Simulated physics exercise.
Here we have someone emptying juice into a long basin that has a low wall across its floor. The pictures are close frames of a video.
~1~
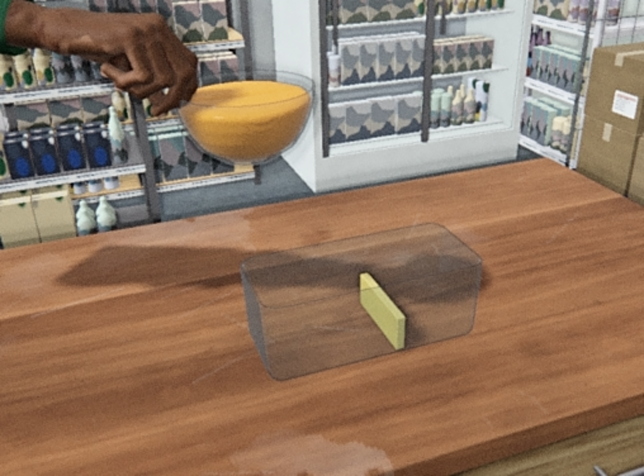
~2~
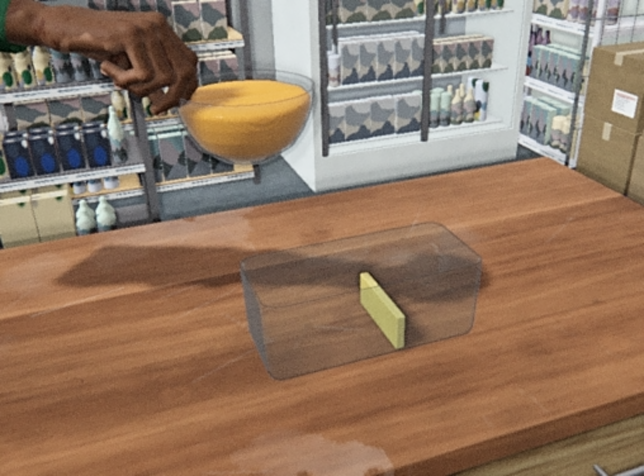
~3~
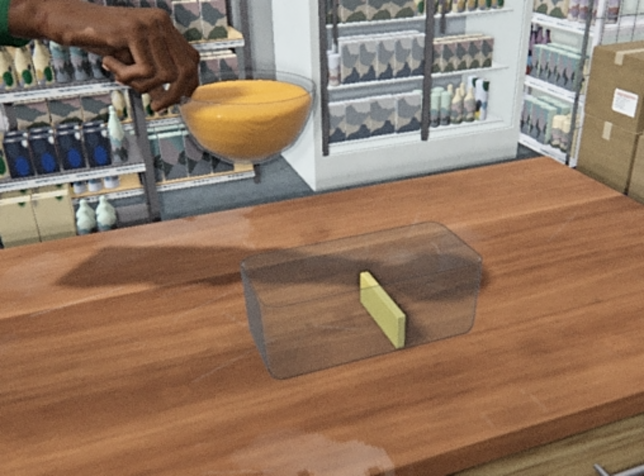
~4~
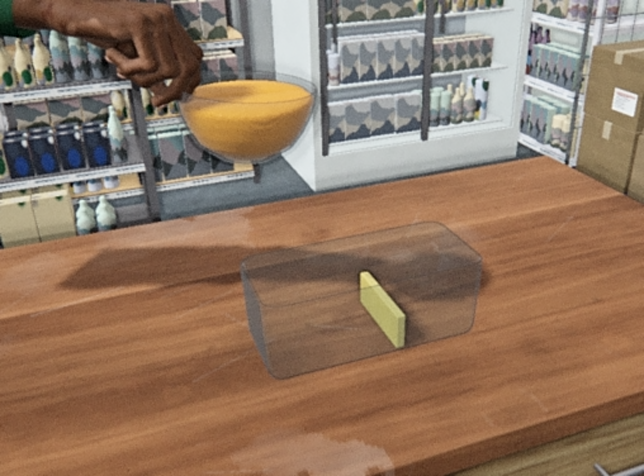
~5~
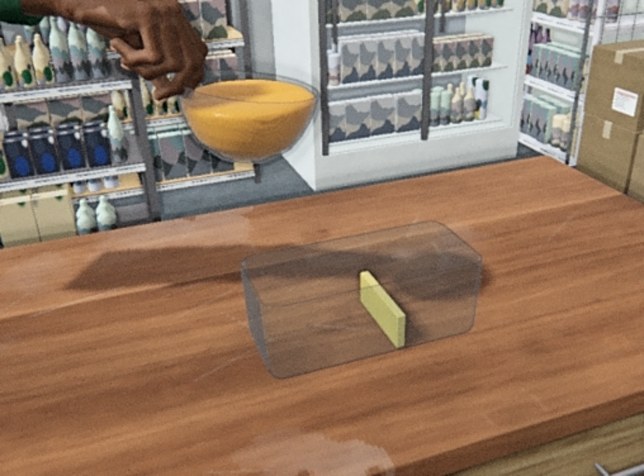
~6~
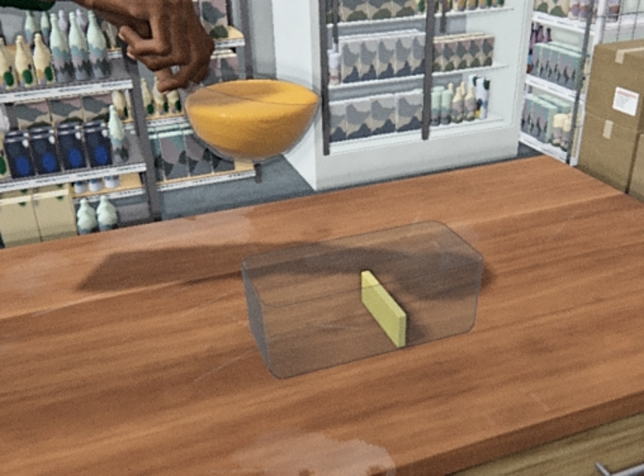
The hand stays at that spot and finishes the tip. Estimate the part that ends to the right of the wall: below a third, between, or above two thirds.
The share right of the wall is from a third to two thirds.
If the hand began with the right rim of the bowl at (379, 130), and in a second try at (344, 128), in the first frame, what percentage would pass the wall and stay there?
First some 85, then 70 per cent.
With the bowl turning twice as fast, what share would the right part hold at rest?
About 25 per cent.
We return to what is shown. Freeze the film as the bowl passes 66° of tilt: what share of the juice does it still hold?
It comes to 40 per cent or so.
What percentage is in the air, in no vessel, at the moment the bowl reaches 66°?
It comes to 40 per cent or so.
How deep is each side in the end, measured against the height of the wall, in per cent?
Left: 40 %. Right: 50 %.
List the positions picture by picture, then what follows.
In the first frame, tilt 0°; pouring edge (310, 81); surface from (177, 105) to (306, 89); the long basin's rim runs from (251, 285) to (461, 242); the wall's top is at (382, 296).
In the second frame, tilt 1°; pouring edge (310, 81); surface from (177, 104) to (306, 89).
In the third frame, tilt 2°; pouring edge (311, 82); surface from (177, 103) to (307, 89).
In the fourth frame, tilt 5°; pouring edge (312, 86); surface from (179, 102) to (308, 90).
In the fifth frame, tilt 9°; pouring edge (314, 90); surface from (182, 101) to (310, 90).
In the sixth frame, tilt 14°; pouring edge (316, 96); surface from (184, 103) to (314, 90).
A moment on, the bowl is tipped part way and 41 per cent is still to pour, 8 is left of the wall and 10 right of it.
Next, the bowl is tipped on its side and 2 per cent is still to pour, 42 is left of the wall and 45 right of it.
Then the bowl is tipped right over and 0 per cent is still to pour, 52 is left of the wall and 45 right of it.
Later the bowl is tipped right over and 0 per cent is still to pour, 52 is left of the wall and 45 right of it.
Finally, 52 per cent lies left of the wall, 46 right of it and 2 outside.
